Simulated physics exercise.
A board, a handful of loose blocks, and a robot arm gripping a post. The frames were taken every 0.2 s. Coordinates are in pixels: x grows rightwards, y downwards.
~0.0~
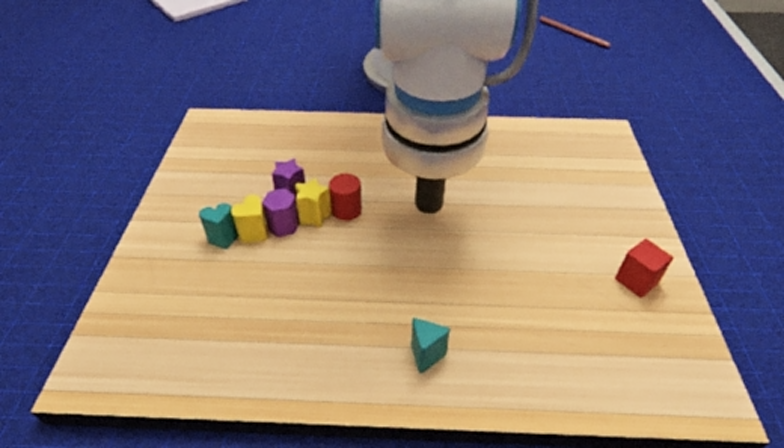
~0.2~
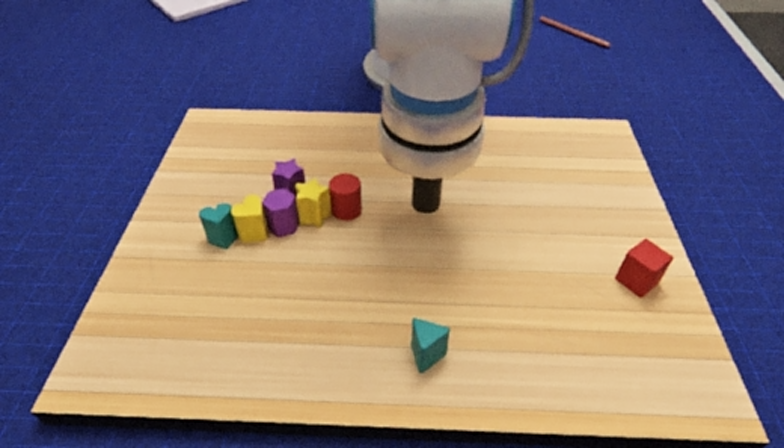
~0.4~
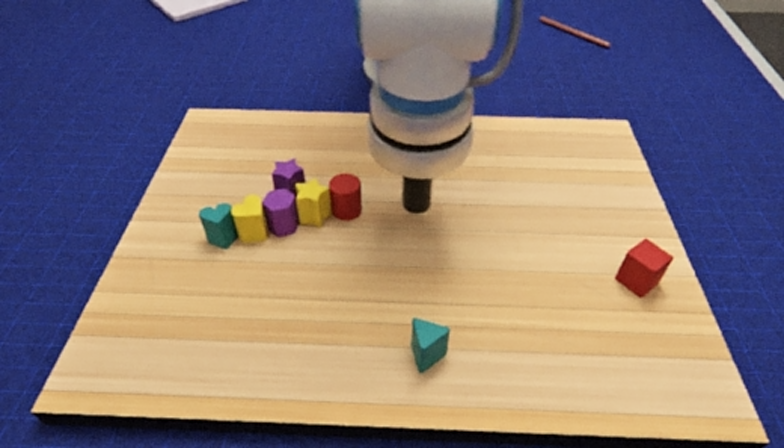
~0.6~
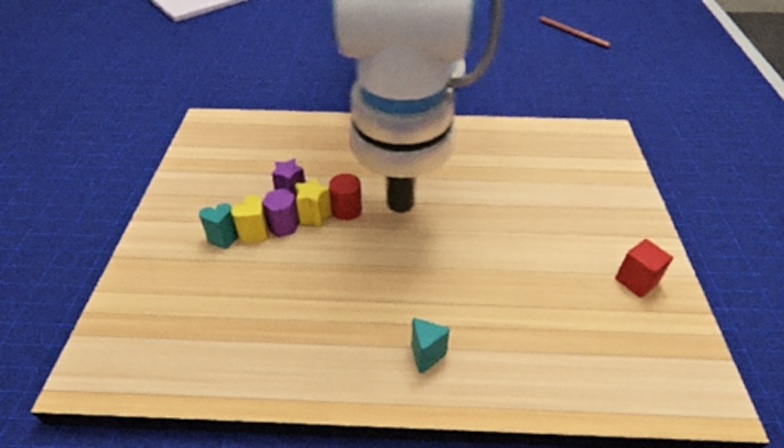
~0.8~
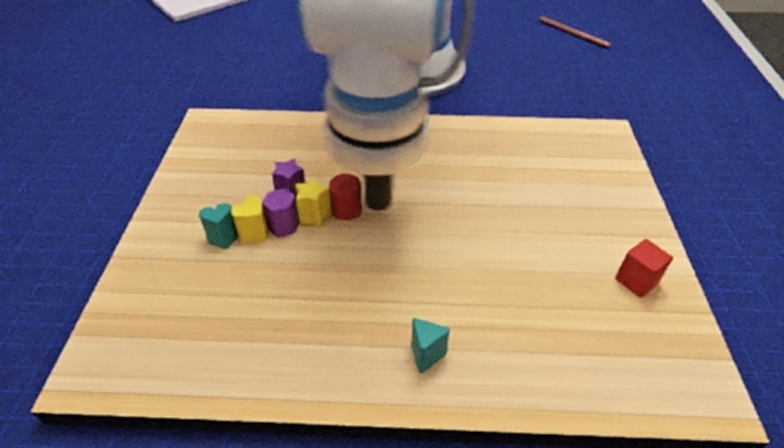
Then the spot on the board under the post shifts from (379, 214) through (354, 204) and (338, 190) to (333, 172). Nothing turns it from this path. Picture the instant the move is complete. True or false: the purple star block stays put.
My answer: False.
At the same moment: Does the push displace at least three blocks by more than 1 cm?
Yes, that is what happens.
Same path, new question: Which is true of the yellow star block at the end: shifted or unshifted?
It moves.
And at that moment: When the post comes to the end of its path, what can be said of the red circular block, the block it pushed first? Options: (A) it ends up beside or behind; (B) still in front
A.
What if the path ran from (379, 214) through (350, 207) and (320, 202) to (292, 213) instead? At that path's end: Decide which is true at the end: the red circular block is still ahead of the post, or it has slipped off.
It falls back or aside.
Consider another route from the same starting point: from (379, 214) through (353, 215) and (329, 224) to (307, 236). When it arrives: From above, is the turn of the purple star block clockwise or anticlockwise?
That block twists clockwise.
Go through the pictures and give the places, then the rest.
In the first picture, post tip at (429, 205); block tops, purple hexagonal block at (279, 199); purple star block at (287, 168); yellow star block at (311, 189); red circular block at (345, 183).
In the second picture, post at (426, 205); blocks unchanged.
In the third picture, post at (416, 205); blocks unchanged.
In the fourth picture, post at (400, 205); blocks unchanged.
In the fifth picture, post at (379, 202); purple hexagonal block at (279, 199); purple star block at (287, 168); yellow star block at (311, 189); red circular block at (345, 183).
On the path given first. Halfway along, post at (343, 185); purple hexagonal block at (273, 200), turned 20° anticlockwise; purple star block at (280, 166), turned 35° clockwise; yellow star block at (291, 181), turned 65° anticlockwise; red circular block at (314, 166).
At the end, post at (331, 161); purple hexagonal block at (273, 201), turned 20° anticlockwise; purple star block at (273, 164), turned 25° clockwise; yellow star block at (289, 180), turned 75° anticlockwise; red circular block at (303, 155).
